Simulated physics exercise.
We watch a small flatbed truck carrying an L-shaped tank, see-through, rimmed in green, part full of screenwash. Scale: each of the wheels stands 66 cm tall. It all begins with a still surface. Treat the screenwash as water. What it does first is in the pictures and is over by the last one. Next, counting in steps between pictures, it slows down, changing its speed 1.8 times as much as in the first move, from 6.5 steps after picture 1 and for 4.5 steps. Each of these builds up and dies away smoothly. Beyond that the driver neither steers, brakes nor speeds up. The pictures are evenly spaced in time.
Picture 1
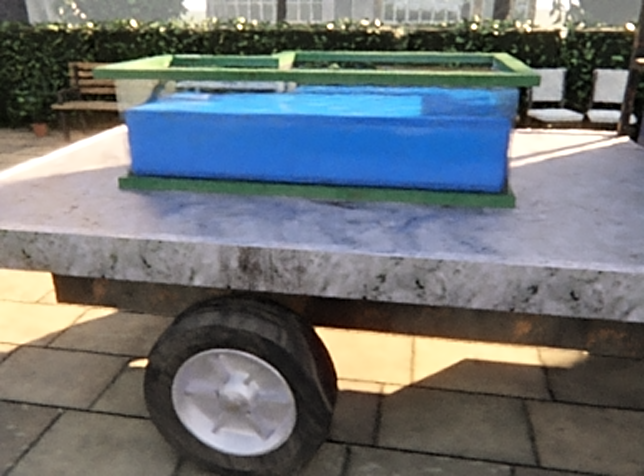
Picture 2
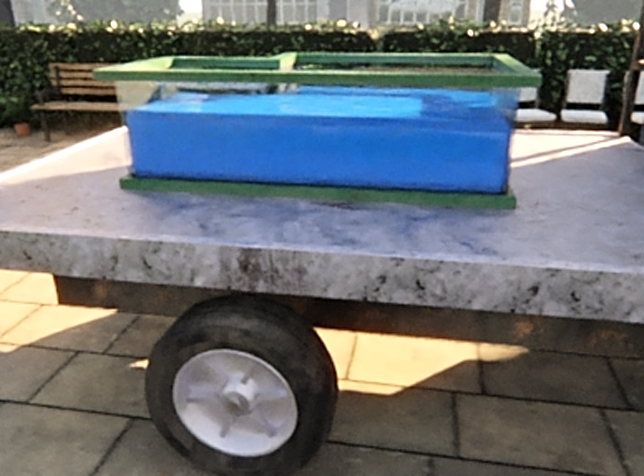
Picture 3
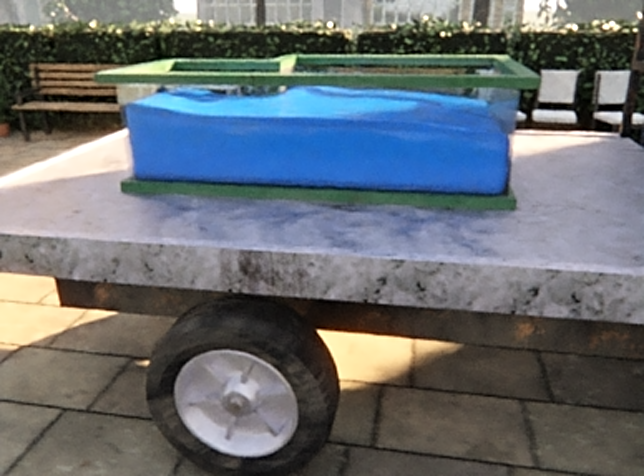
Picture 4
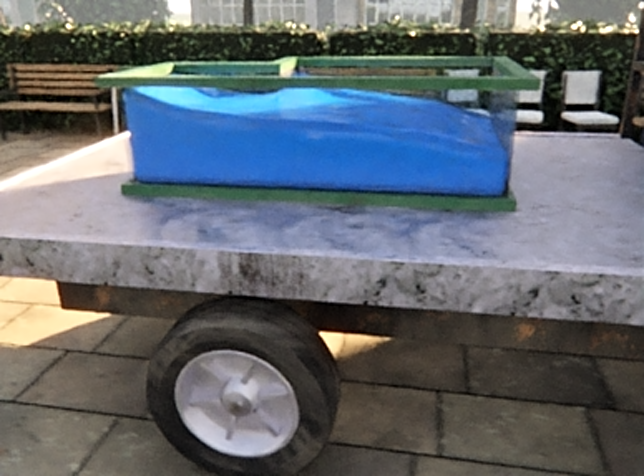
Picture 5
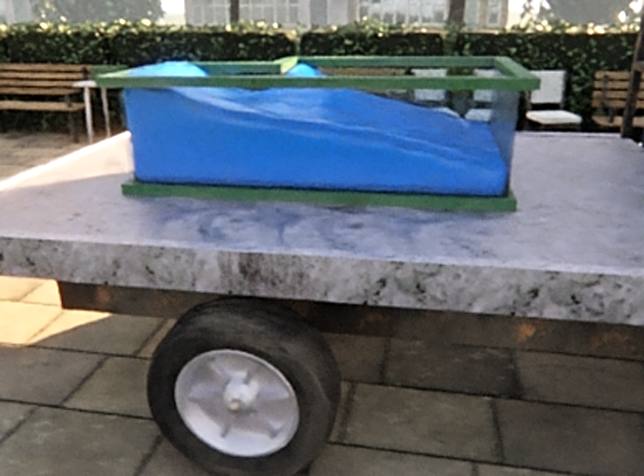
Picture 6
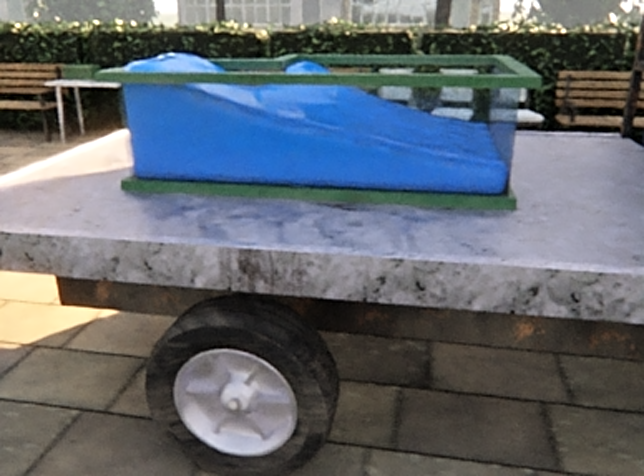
Blue liquid in a clear, green-rimmed tank on a flatbed lay level at first, then sank at the right and heaped up steeply at the left as the benches and hedge behind shifted past.
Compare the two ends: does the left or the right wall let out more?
The right end lets out more.
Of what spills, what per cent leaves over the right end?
Some 70 per cent of it.
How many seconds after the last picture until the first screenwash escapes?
Near 0.4 s.
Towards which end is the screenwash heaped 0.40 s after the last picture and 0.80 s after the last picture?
At the back, then the front.
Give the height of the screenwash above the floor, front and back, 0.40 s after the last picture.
About 26 cm in front and 32 cm behind.
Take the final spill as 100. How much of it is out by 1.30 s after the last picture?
About 80 per cent.
Then, 0.40 s after the last picture, it stands 31 cm high behind and 25 cm in front; all of it is still inside.
Then, 0.80 s after the last picture, it stands 8 cm high behind and 62 cm in front; 1 per cent has gone over the left end and the near side.
Then, 1.30 s after the last picture, it stands 5 cm high behind and 23 cm in front; 18 per cent has gone over the right end, a little elsewhere.
Then, 3.59 s after the last picture, 21 per cent has gone mostly over the right end, some over the far side; the right end has passed 14 per cent and the left end 2.
